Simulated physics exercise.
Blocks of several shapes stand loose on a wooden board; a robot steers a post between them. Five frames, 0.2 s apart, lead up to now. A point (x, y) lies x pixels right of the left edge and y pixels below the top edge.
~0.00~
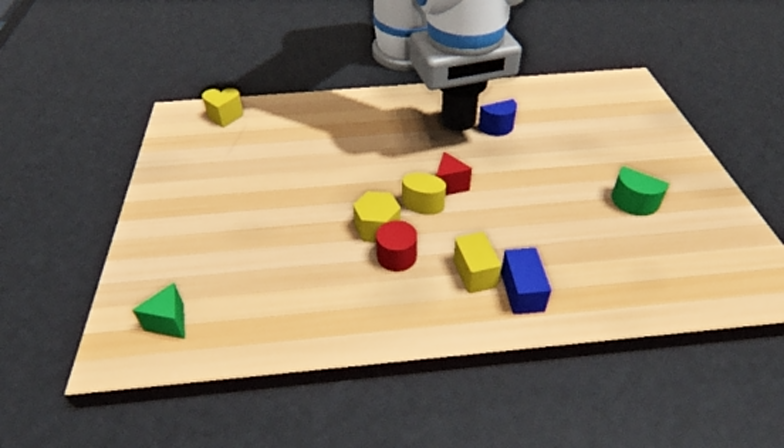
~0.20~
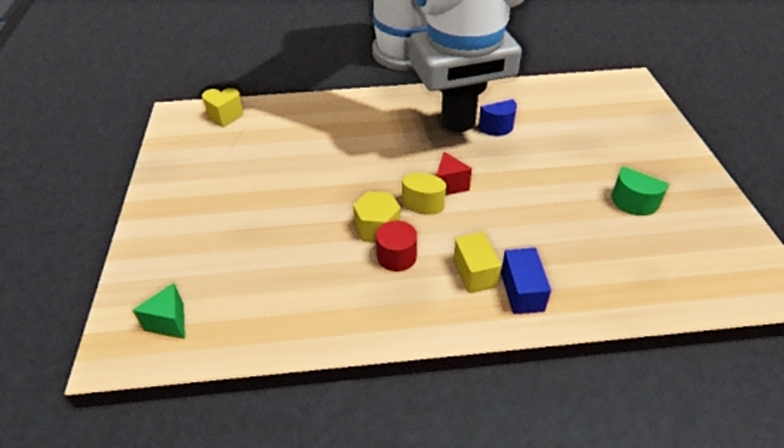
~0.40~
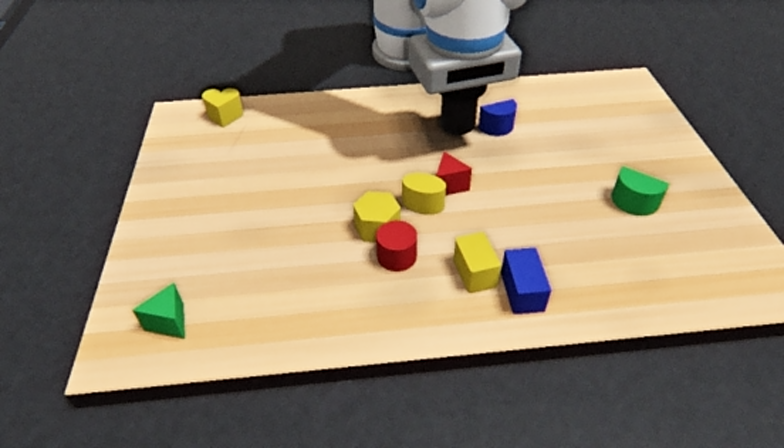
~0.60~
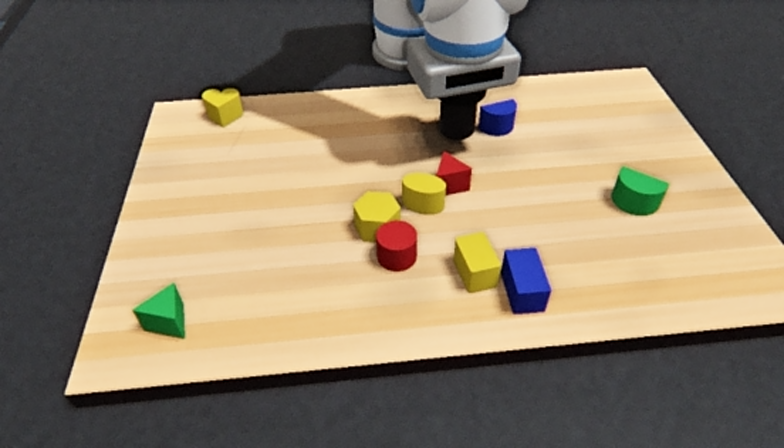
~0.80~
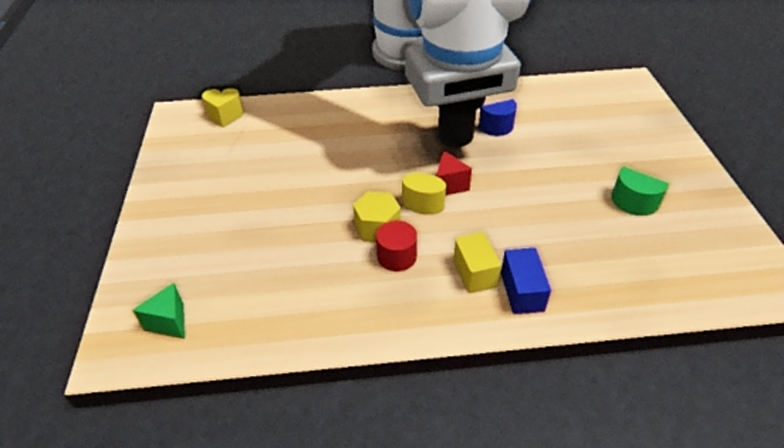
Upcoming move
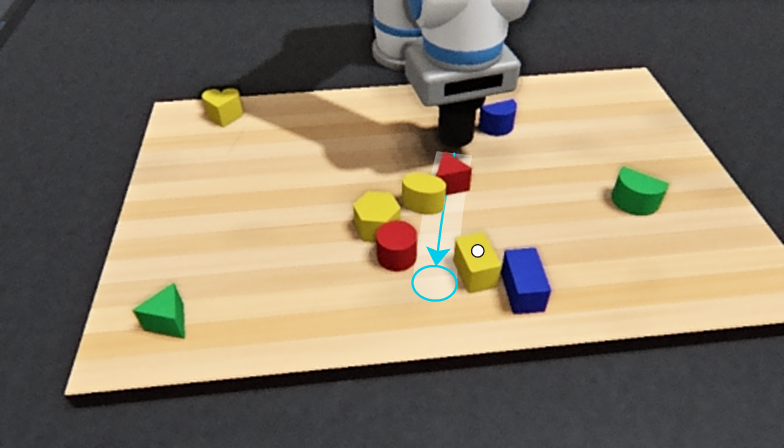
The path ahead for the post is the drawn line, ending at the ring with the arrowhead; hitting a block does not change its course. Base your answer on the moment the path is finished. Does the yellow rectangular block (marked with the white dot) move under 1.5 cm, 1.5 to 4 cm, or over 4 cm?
It will fall in the middle band, 1.5 to 4 cm.
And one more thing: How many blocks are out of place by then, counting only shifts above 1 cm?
I think three or more will be displaced.
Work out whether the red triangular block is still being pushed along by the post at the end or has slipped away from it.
Ahead to the end.
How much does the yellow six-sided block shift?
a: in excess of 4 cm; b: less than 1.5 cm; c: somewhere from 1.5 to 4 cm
b: Less than 1.5 cm.
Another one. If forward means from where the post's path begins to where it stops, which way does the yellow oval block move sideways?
My answer: Right.
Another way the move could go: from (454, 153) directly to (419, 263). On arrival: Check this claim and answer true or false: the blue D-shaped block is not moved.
That is true.
Path on the board, from (454, 153) directly to (435, 283); the dot is on the yellow rectangular block.
What follows on the original path. One third of the way, post (448, 175); yellow oval block (420, 189), turned 40° clockwise; red triangular block (450, 190), turned 40° anticlockwise.
Two thirds of the way, post (441, 217); yellow six-sided block (371, 208); yellow oval block (407, 202), turned 70° clockwise; red triangular block (447, 236), turned 45° anticlockwise; yellow rectangular block (478, 259), turned 35° anticlockwise.
At the end, post (435, 267); yellow six-sided block (371, 208); yellow oval block (407, 202), turned 70° clockwise; red triangular block (436, 290), turned 45° anticlockwise; yellow rectangular block (485, 271), turned 75° anticlockwise.
